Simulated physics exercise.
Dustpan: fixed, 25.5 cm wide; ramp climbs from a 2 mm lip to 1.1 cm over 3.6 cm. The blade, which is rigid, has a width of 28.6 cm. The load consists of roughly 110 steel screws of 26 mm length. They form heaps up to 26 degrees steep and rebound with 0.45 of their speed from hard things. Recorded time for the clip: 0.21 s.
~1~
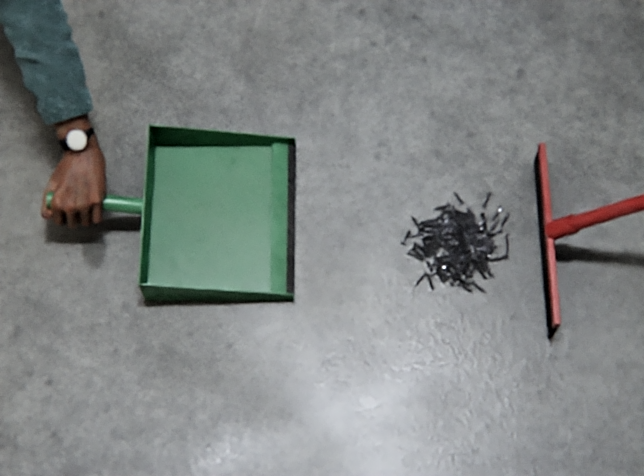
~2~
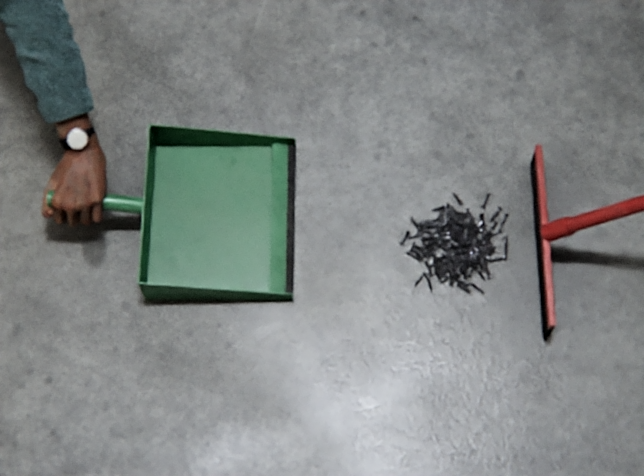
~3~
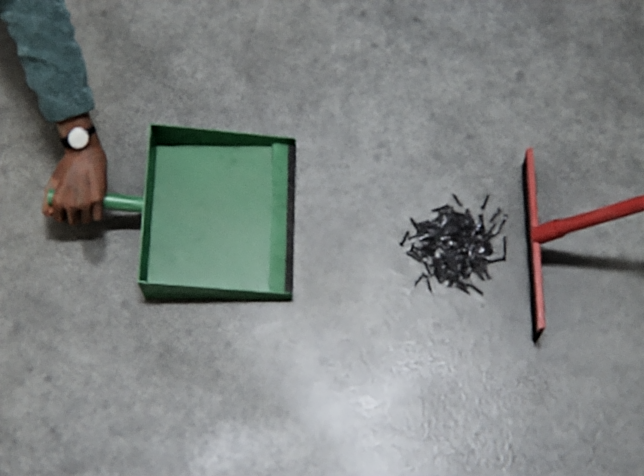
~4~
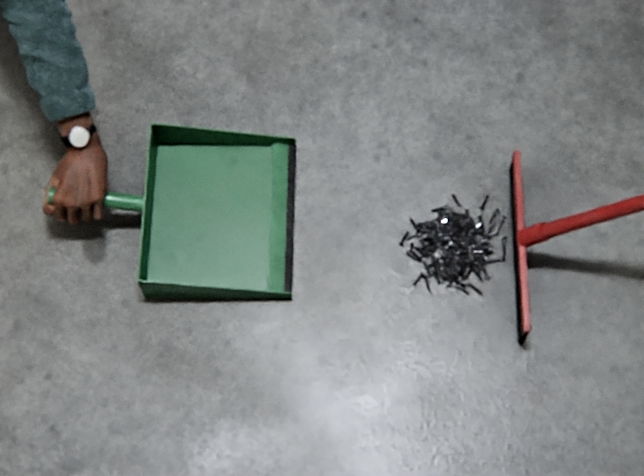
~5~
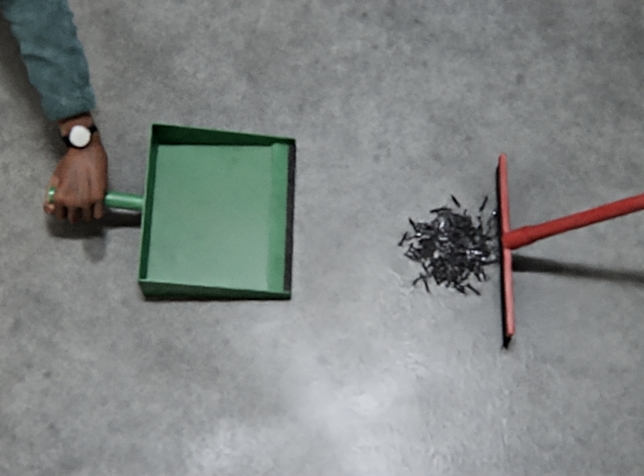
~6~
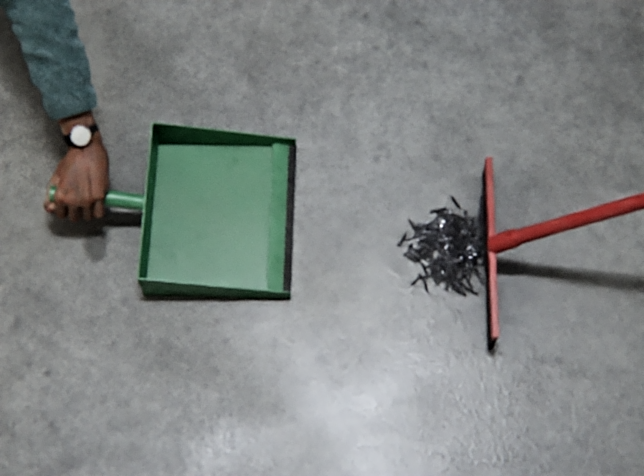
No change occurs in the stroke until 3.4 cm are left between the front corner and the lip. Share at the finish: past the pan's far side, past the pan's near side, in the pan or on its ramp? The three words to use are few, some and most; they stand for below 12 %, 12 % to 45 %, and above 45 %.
Far side: Few, near side: Some, pan: Some.
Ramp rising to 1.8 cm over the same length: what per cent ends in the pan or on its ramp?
Close to 20 per cent then.
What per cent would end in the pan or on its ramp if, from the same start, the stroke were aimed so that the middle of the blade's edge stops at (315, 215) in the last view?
That would come to near 25 percent.
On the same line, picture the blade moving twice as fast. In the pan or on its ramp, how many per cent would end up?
Some 35 %.
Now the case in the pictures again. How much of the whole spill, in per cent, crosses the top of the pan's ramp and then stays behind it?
Estimate: Near 5 per cent of all.
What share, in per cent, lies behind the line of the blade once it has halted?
Around 0 in a hundred.
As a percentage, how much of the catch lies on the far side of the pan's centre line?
Something like 0 in a hundred.
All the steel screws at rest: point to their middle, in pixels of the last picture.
After settling, the middle sits near (298, 265).
Then, 0.27 s after the last picture, middle of the blade 17 cm from the lip; 0 % over the lip, far side 0 %, near side 5 %.
Then, 0.45 s after the last picture, middle of the blade 8 cm from the lip; 0 % over the lip, far side 0 %, near side 15 %.
Then, 0.75 s after the last picture, middle of the blade 4 cm from the lip; 20 % over the lip, far side 0 %, near side 20 %.
In the end, far side 0 %, near side 20 %, pan 20 %, in front of the lip or behind the blade 60 %.
